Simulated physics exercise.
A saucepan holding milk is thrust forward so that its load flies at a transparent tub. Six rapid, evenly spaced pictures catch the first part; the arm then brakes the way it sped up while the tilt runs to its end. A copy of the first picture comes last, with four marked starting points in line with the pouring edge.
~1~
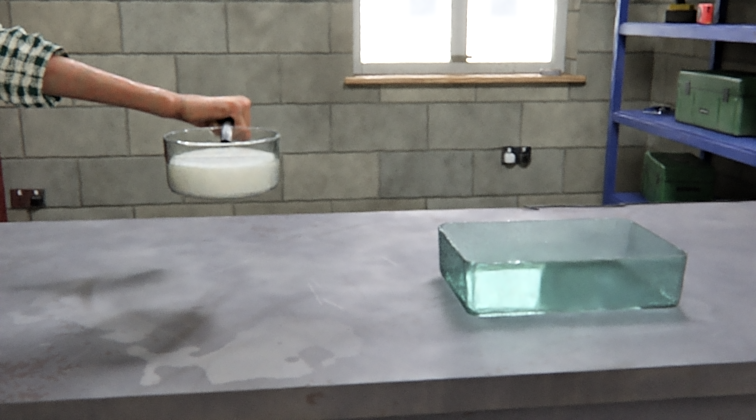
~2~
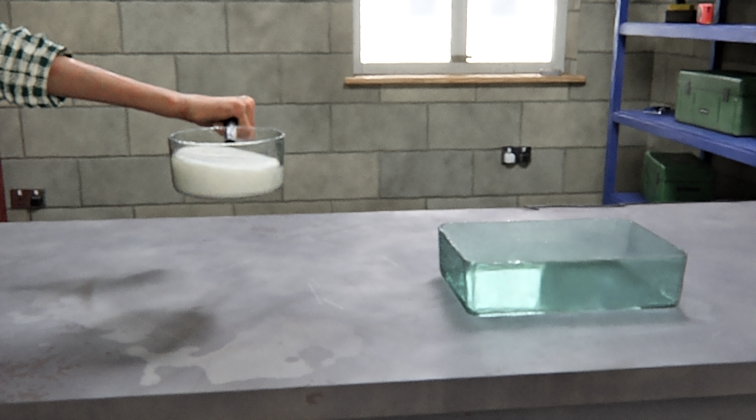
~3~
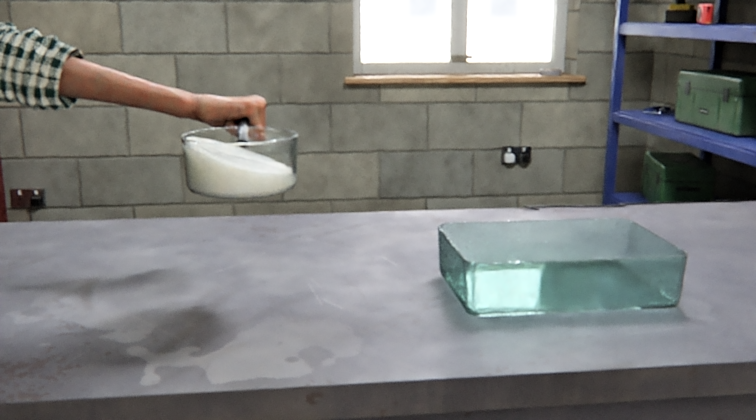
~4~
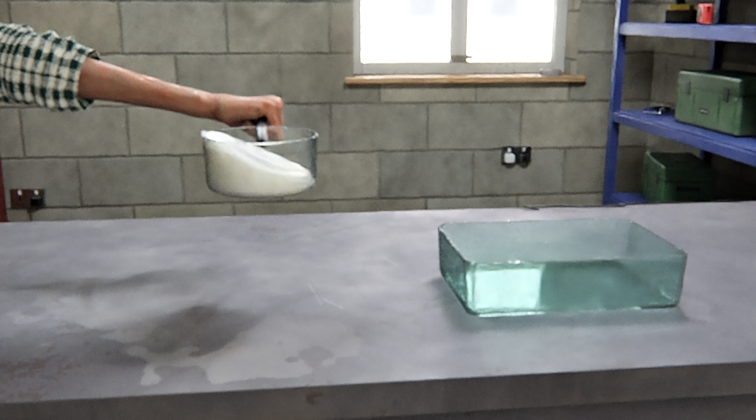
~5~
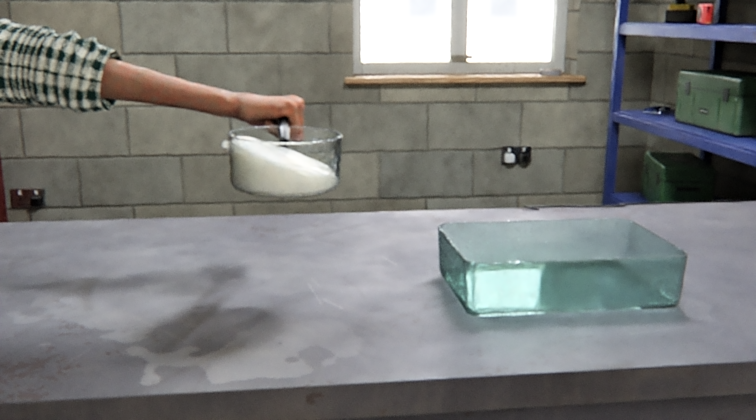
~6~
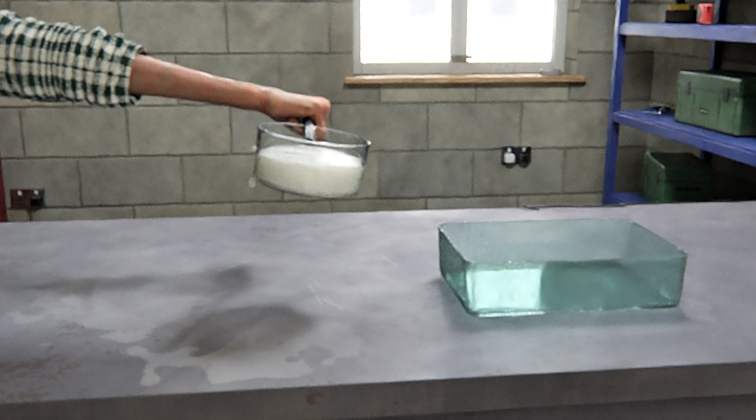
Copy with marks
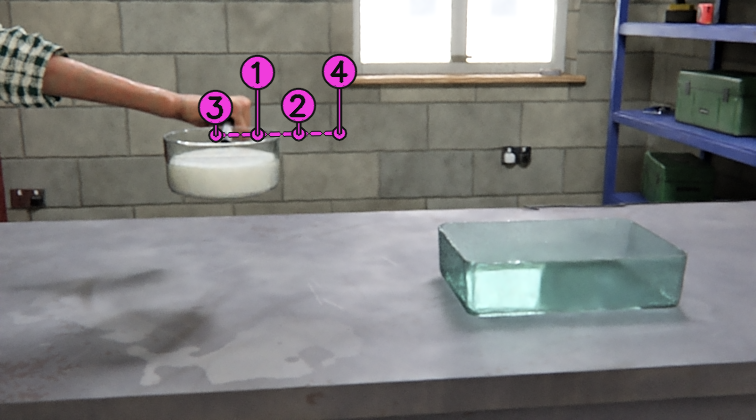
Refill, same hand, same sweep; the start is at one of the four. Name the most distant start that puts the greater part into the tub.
Take 2.
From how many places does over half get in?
Two of them.
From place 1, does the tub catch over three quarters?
No, less.
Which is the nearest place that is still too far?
That would be 1.
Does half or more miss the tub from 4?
No, not at all.
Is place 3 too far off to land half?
Yes, that goes wrong.
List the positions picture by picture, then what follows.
In the first picture, upright, lip at (277, 134); tub from (464, 315) to (678, 305); nothing has left yet.
In the second picture, upright, lip at (282, 134); nothing has left yet.
In the third picture, upright, lip at (295, 133); nothing has left yet.
In the fourth picture, upright, lip at (315, 133); nothing has left yet.
In the fifth picture, upright, lip at (339, 134); nothing has left yet.
In the sixth picture, tipped about 9°, lip at (367, 141); nothing has left yet.
On the marked copy, 1 at (257, 134); 2 at (298, 133); 3 at (215, 135); 4 at (339, 133).
For place 1, about 34 % lands in the tub, 62 % falls short and 4 % goes beside or beyond.
For place 2, about 63 % lands in the tub, 31 % falls short and 6 % goes beside or beyond.
For place 3, about 2 % lands in the tub, 97 % falls short.
For place 4, about 83 % lands in the tub, 6 % falls short and 11 % goes beside or beyond.
